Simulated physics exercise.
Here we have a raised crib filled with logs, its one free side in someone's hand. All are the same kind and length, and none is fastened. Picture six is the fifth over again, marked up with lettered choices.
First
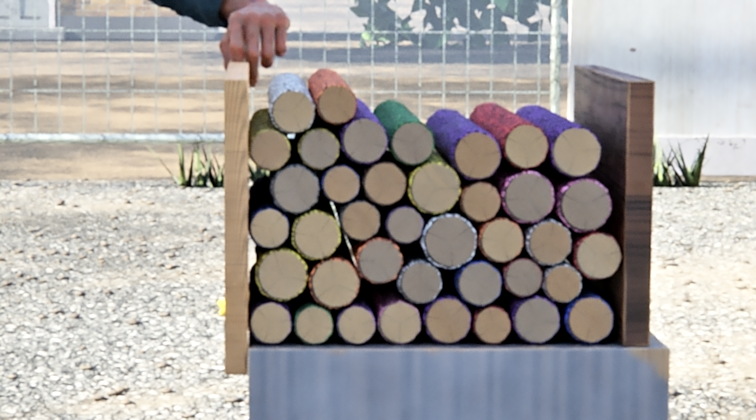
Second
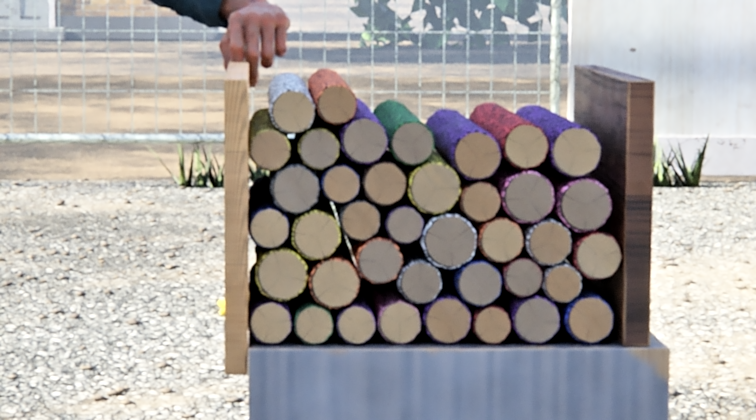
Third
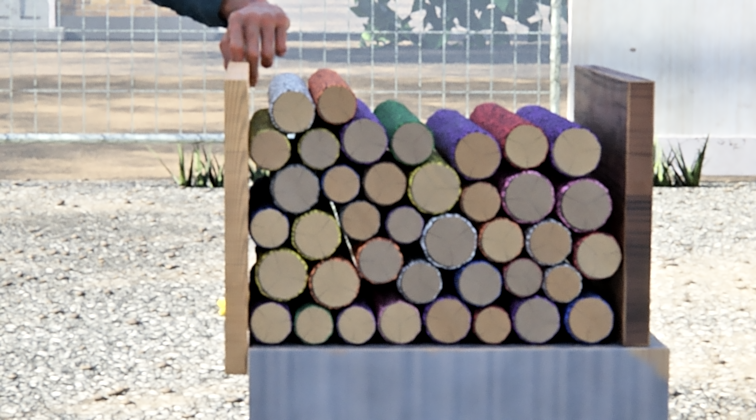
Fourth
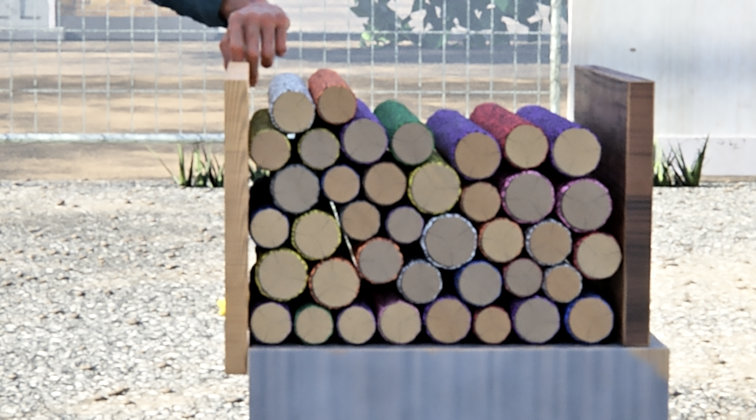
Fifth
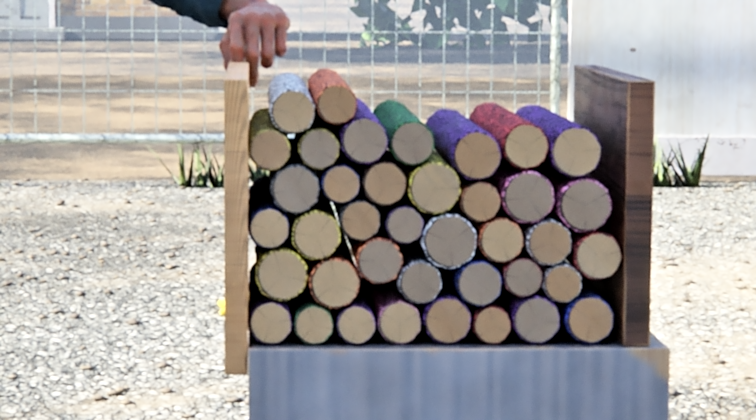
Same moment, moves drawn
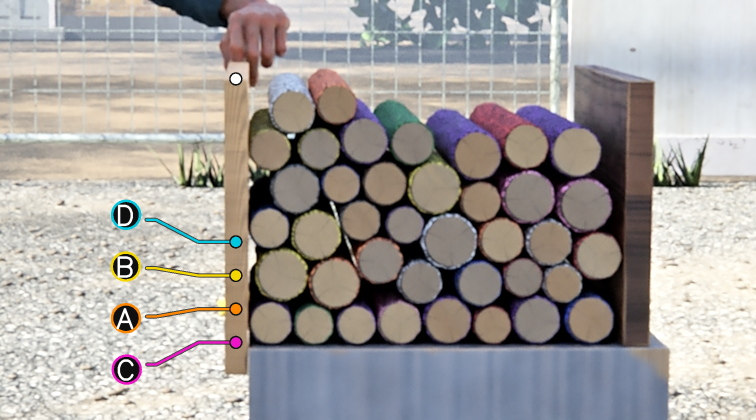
A stack of round logs with pale cut ends and purple, red, green, yellow and white sides fills a crib on a grey block, seen end-on outdoors. A dark board stands at right and a lighter one at left, its top gripped by a hand, with gravel, grass tufts and a wire fence behind. Nothing visibly moves, and the camera stays still.
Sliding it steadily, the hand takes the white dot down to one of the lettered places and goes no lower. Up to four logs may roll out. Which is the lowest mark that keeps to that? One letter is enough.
No lower than D.
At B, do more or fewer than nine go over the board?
Fewer than nine.
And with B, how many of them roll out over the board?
The count is six.
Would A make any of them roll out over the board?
At A: Yes.
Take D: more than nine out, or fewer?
Fewer than nine.
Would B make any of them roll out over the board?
Yes, at B.
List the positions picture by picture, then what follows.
A log (385, 183); a log (269, 150); a log (526, 147), in the first picture.
A log (526, 147); side board (237, 203), in the second picture.
A log (270, 324), in the third picture.
A log (420, 283); a log (316, 235), in the fourth picture.
A log (360, 220); a log (385, 183); a log (269, 150), in the fifth picture.
On the copy, A at (236, 309); B at (235, 276); C at (236, 342); D at (235, 242); the white dot at (235, 79).
On D. First, top of the board (248, 155).
Then, top of the board (248, 238).
Finally, top of the board (248, 241), three out over the board.
By contrast, A more than four out over the board; B more than four out over the board; C more than four out over the board.
